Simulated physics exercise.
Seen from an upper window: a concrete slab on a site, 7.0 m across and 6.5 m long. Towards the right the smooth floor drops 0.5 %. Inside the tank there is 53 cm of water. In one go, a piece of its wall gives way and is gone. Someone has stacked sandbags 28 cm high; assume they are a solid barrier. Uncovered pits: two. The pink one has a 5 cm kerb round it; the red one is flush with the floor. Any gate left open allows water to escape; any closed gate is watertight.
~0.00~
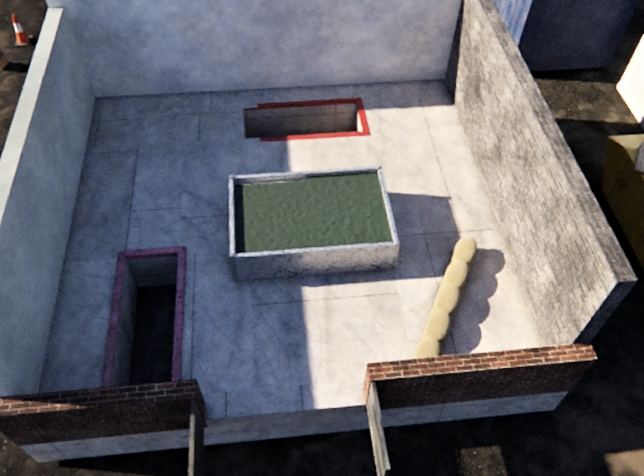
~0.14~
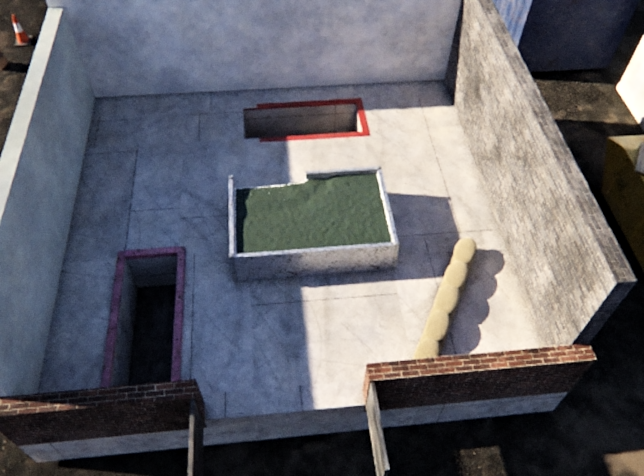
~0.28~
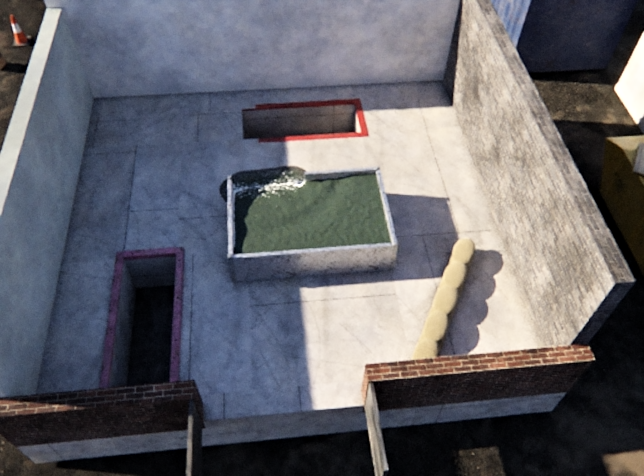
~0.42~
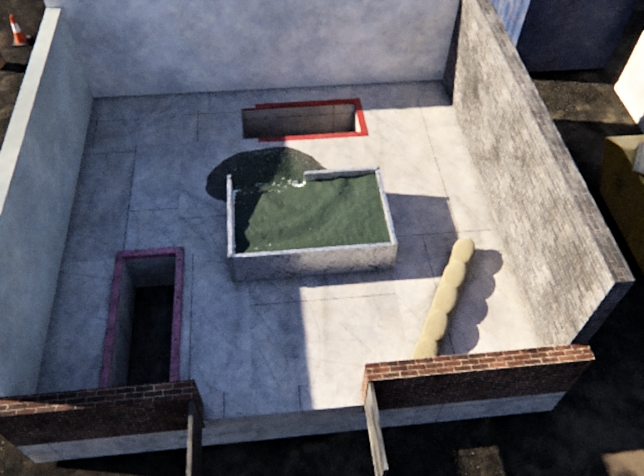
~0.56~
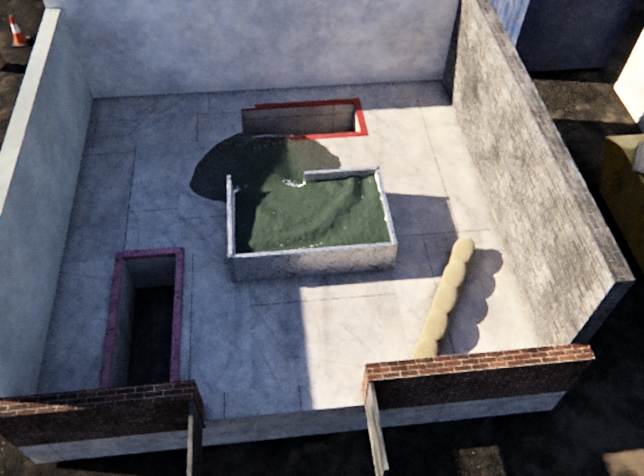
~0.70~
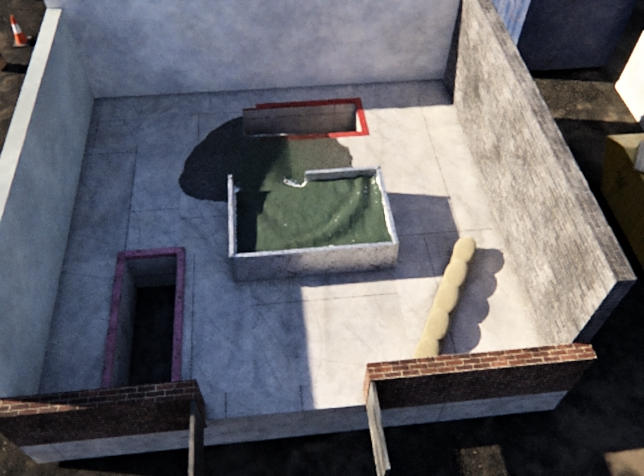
Green water fills a low pale tank at the centre of a walled concrete slab, seen steadily from high above. A red-edged pit lies behind it, a pink-edged pit at the lower left, and a pale sandbag row to the right, with brick-topped walls in front. Part of the tank's back wall disappears, and water pours out, foaming, then spreads as a dark pool across the floor towards the red-edged pit.
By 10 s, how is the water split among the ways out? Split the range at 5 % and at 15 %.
The gate opening gets under 5 % of the water. The pink pit gets less than 5 % of the water. The red pit gets more than 15 % of the water.
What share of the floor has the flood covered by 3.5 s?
Wet share: About 25 %.
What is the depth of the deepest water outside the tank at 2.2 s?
It tops out at some 22 cm.
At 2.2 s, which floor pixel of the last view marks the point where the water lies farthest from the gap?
About pixel (104, 102).
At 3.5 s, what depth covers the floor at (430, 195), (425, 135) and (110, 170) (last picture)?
0, 0 and 1 cm, respectively.
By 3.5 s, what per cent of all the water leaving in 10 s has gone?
By that point, around 55 percent.
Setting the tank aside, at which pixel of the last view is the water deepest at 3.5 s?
Position: About (104, 102).
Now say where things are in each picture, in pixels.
Still water, 53 cm deep, in the tank at (311, 212), in the first picture.
The front is at (235, 196), 0.6 m from the gap at (271, 193); 0.2 m2 of floor is under water; 53 cm left at the back of the tank, in the second picture.
The front is at (295, 170), 0.9 m from the gap at (270, 196); 0.9 m2 of floor is under water; 53 cm left at the back of the tank, in the third picture.
Water pours out at (269, 196) and has run 1.3 m, to (289, 151); deepest outside 29 cm, 53 cm at the tank's back, in the fourth picture.
Water pours out at (269, 196) and has run 1.7 m, to (242, 136); deepest outside 29 cm, 46 cm at the tank's back, in the fifth picture.
The front is at (239, 121), 2.1 m from the gap at (270, 195); 3.4 m2 of floor is under water; 44 cm left at the back of the tank, in the sixth picture.
After 1.4 s water covers 15 % of the floor and is deepest (28 cm) near (249, 196); gone so far, the gate opening 0 %, the pink pit 0 %, the red pit 10 %.
After 2.2 s water covers 20 % of the floor and is deepest (22 cm) near (259, 195); gone so far, the gate opening 0 %, the pink pit 0 %, the red pit 19 %.
After 3.5 s water covers 25 % of the floor and is deepest (18 cm) near (104, 102); gone so far, the gate opening 0 %, the pink pit 0 %, the red pit 30 %.
After 6.0 s water covers 40 % of the floor and is deepest (10 cm) near (259, 195); gone so far, the gate opening 0 %, the pink pit 0 %, the red pit 42 %.
After 10.0 s water covers 50 % of the floor and is deepest (6 cm) near (48, 417); gone so far, the gate opening 0 %, the pink pit 1 %, the red pit 53 %.
